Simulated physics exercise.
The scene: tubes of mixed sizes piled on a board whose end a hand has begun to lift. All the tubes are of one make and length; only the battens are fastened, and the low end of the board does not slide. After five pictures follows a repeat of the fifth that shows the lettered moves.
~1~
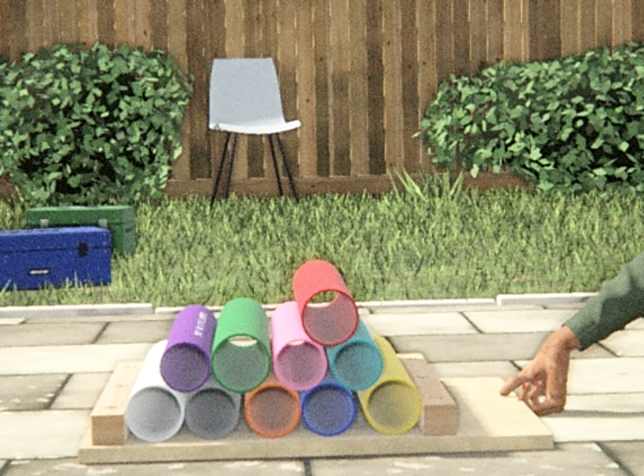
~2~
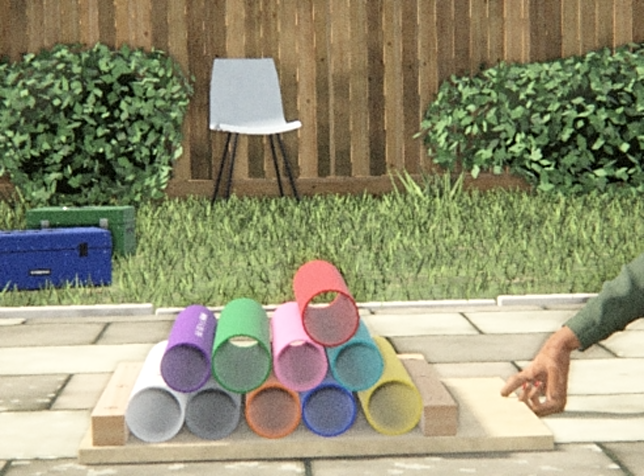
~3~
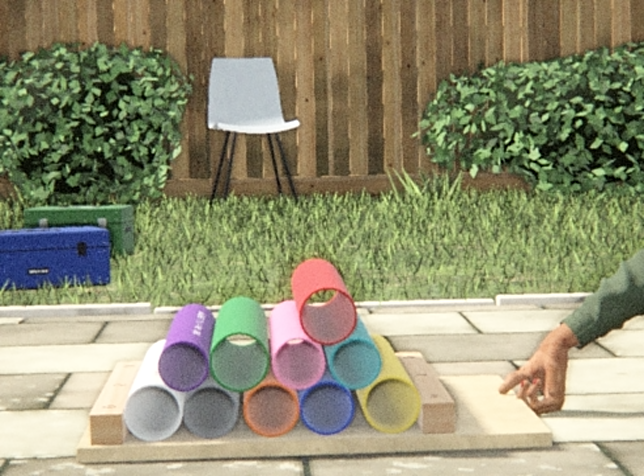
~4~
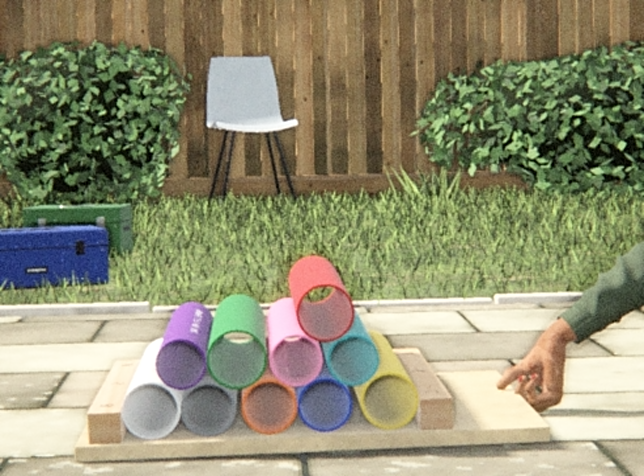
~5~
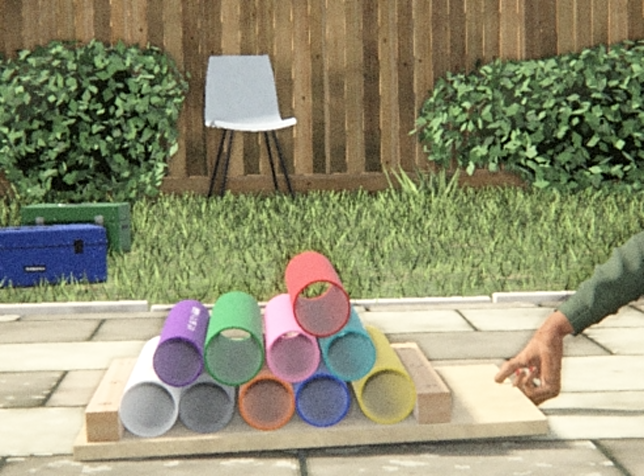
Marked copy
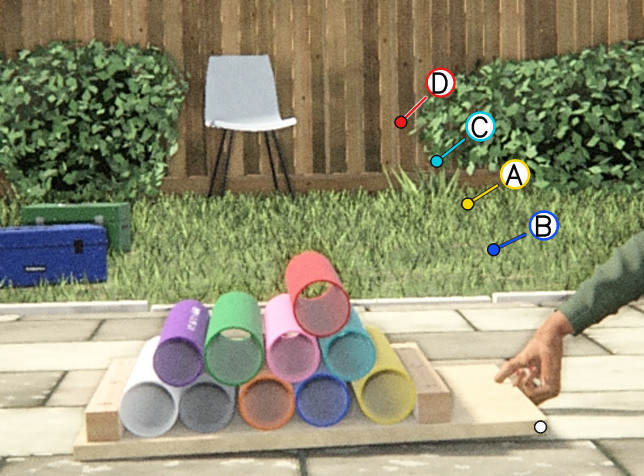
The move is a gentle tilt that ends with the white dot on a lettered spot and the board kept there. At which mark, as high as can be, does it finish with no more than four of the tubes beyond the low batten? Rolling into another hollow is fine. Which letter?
Lift it to B and no more.
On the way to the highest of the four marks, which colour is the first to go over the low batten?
First is the purple one.
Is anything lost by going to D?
Yes, at D.
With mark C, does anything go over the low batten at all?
At C: Yes.
On the copy, A at (468, 204); B at (493, 250); C at (437, 161); D at (401, 122); the white dot at (540, 427).
On B. First, board at 15°.
Then, board at 24°.
Finally, board at 24°, none over the low batten.
By contrast, A five over the low batten; C five over the low batten; D five over the low batten.
